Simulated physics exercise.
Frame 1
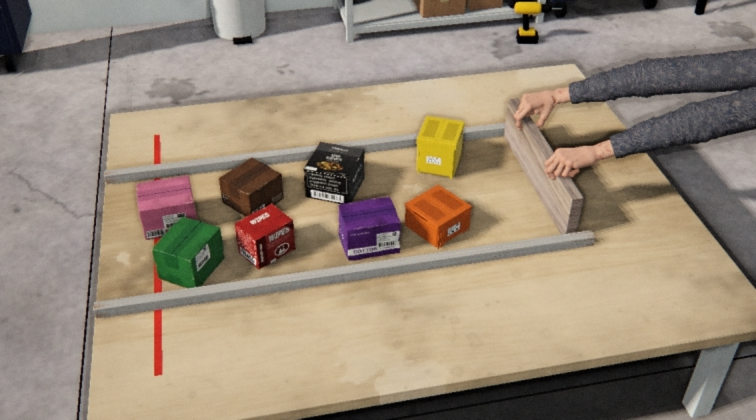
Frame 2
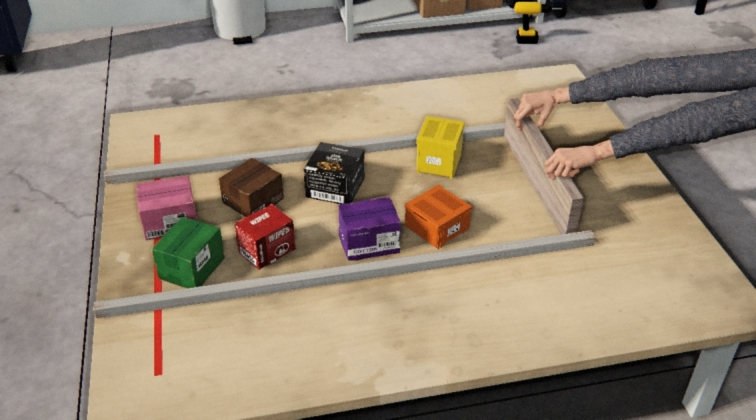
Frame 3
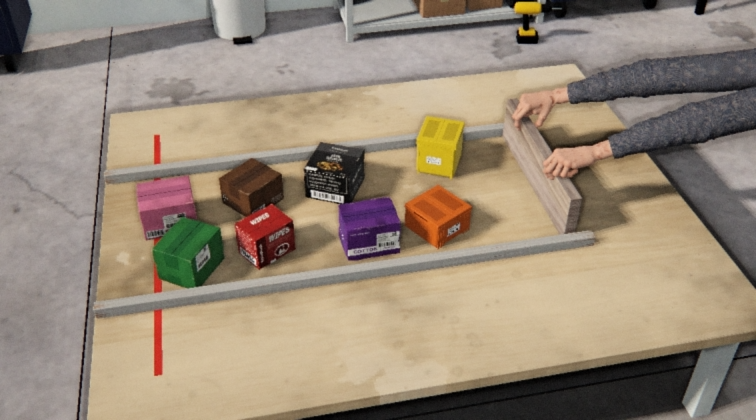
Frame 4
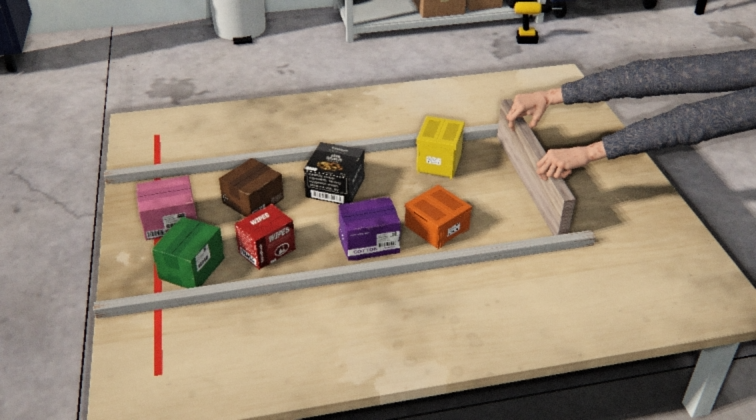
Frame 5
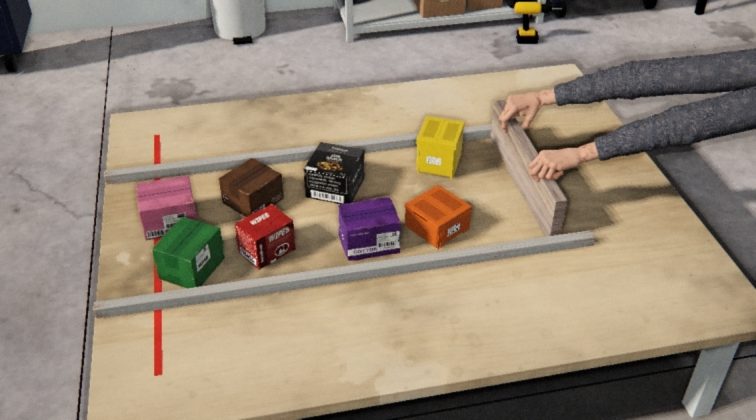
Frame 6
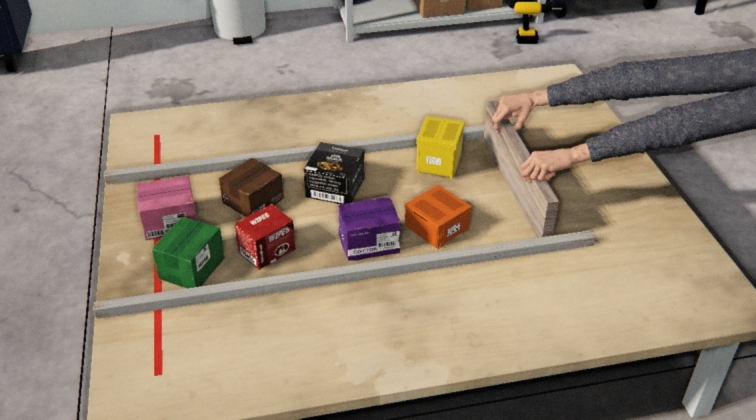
Two hands sliding a wooden plank slightly left between rails on a table, while the colourful boxes beside it stay still.
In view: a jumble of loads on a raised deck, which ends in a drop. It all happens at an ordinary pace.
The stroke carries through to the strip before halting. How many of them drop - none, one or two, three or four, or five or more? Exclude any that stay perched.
The count of those that drop is five or more.
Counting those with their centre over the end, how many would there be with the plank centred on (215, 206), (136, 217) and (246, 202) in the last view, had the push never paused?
The counts are 4, 6 and 2, in that order.
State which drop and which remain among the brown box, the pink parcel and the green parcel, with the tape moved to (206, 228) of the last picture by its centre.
Well, the brown box leaves the top, the pink parcel leaves the top, and the green parcel leaves the top.
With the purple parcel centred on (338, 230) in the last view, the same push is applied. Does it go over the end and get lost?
Started there, the object drops over the edge.
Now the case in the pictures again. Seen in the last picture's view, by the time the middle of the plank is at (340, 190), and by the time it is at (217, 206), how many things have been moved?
The first count is 7, and then it's 8.
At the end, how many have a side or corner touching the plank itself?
That makes 2.
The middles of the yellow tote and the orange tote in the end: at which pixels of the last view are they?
Near (133, 191) and (131, 251).
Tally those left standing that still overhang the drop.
The number is 0.
Early on, none off yet; pink parcel at rest near (167, 207); green parcel at rest near (189, 253); brown box moving near (248, 189).
Finally, the number that fall off is five or more; lost, purple parcel, black box, red box, brown box, green parcel and pink parcel.
